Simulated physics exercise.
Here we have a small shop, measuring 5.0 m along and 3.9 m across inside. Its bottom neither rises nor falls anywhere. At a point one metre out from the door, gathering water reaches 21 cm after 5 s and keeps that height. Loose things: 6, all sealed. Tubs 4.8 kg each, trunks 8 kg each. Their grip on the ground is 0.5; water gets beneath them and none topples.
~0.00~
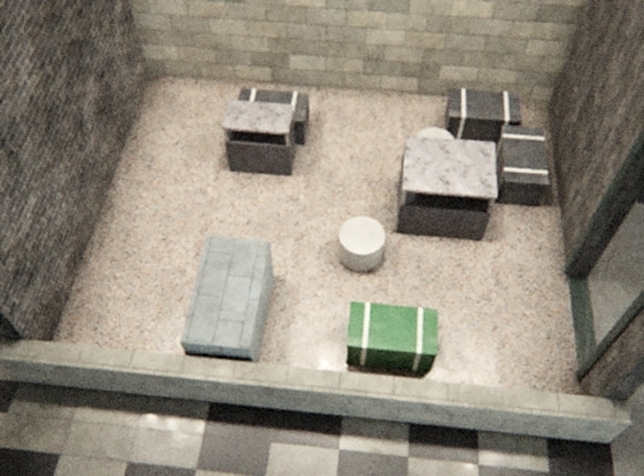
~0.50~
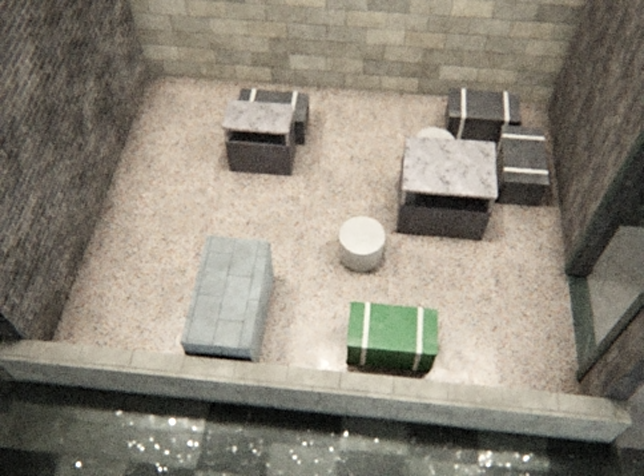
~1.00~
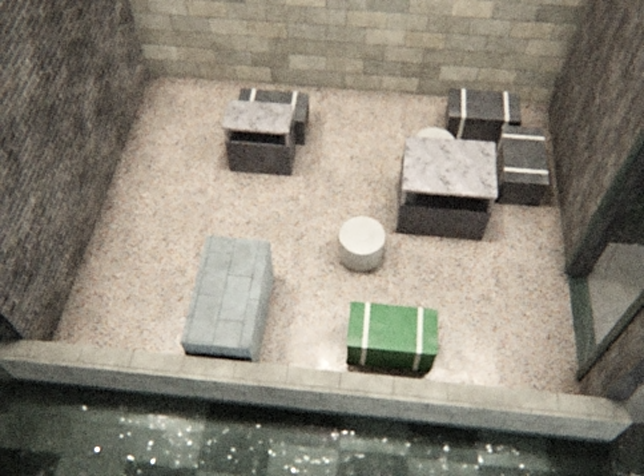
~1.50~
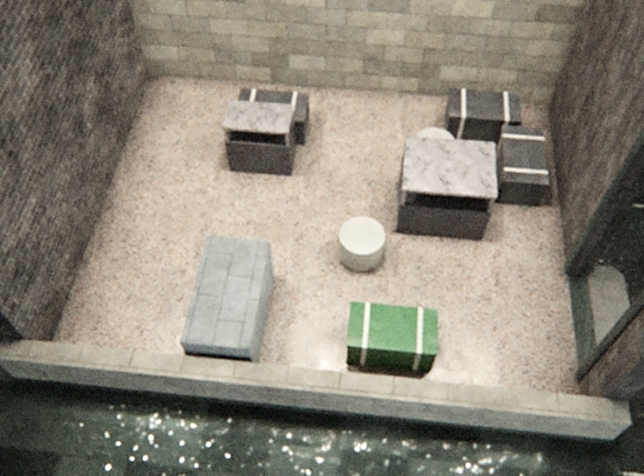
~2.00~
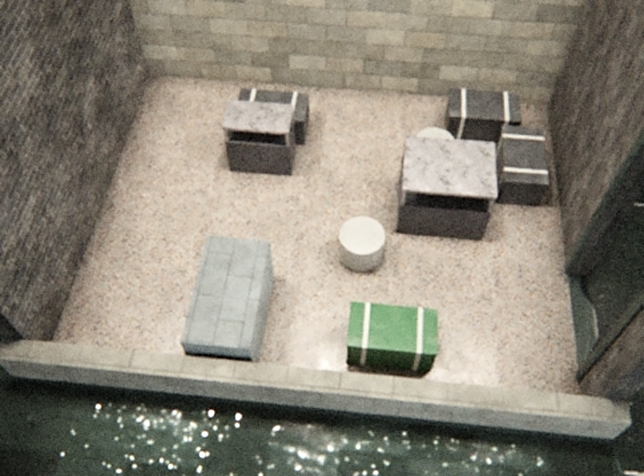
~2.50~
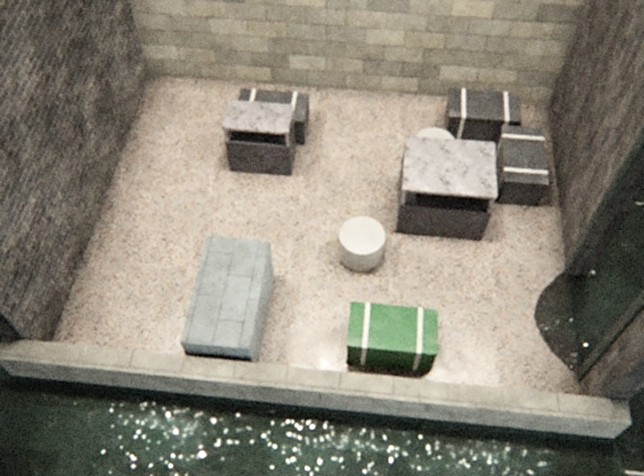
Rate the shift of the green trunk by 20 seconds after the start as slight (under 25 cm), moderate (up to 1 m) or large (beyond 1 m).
Large.
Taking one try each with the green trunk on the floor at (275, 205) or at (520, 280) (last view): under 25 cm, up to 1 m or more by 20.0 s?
In that order: It goes a long way; it goes a long way.
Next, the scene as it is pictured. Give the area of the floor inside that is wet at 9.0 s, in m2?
Flooded: Near 15 m2.
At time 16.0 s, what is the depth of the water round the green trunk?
I'd say around 9 cm.
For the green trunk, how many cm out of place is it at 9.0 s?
Around 100 cm from the start by that time.
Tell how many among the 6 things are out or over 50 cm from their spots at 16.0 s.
5 in all.
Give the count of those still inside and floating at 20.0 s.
At that moment it comes to 6.
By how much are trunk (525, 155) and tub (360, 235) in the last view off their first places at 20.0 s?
Respectively 300 and 200 cm.
After 4.0 s the green trunk is near (393, 327), 0.0 m from its start, aground; 0 afloat.
After 9.0 s the green trunk is near (320, 243), 1.1 m from its start, afloat; 3 afloat.
After 16.0 s the green trunk is near (153, 223), 2.5 m from its start, afloat; 6 afloat.
After 20.0 s the green trunk is near (151, 235), 2.5 m from its start, afloat; 6 afloat.
